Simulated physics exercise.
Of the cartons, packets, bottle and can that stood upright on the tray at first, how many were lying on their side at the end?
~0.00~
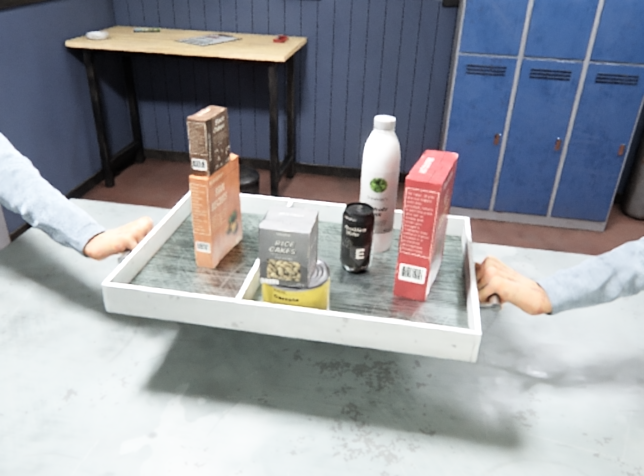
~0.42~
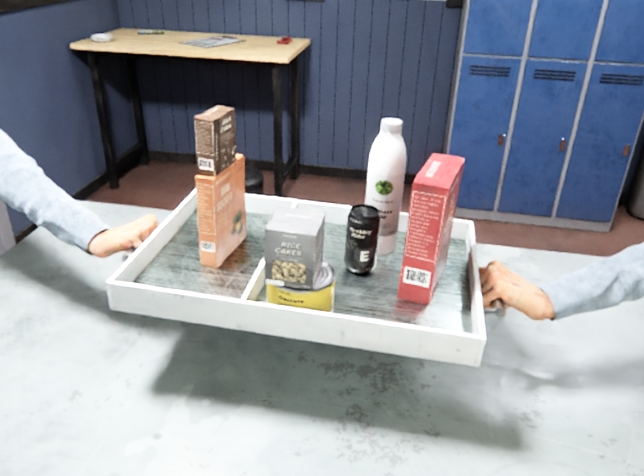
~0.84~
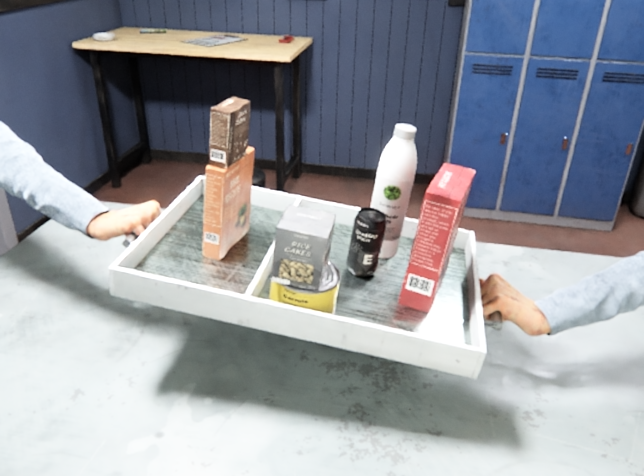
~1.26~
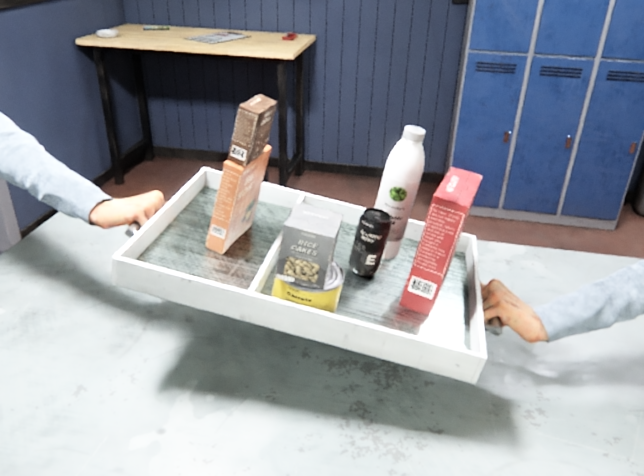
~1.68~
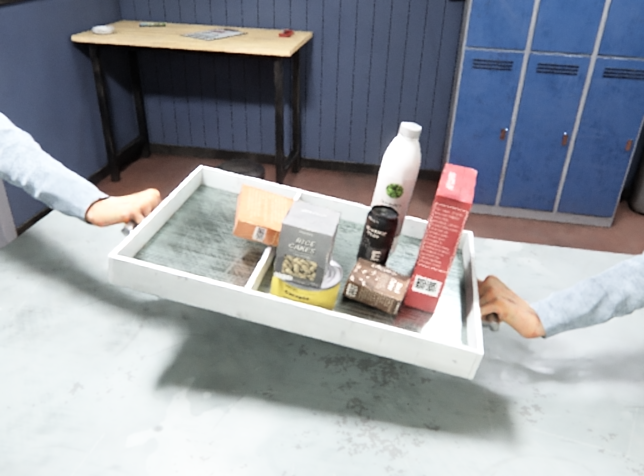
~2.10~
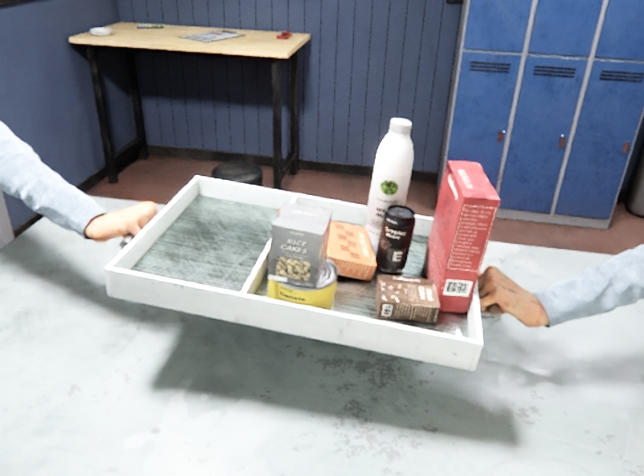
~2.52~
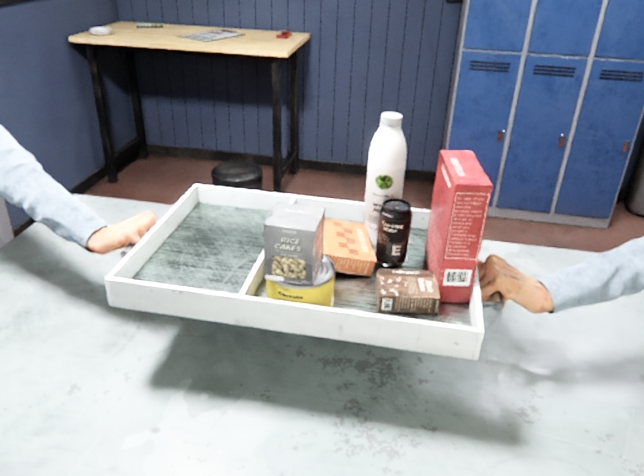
Two of them were lying on their side, the orange packet and the brown carton.
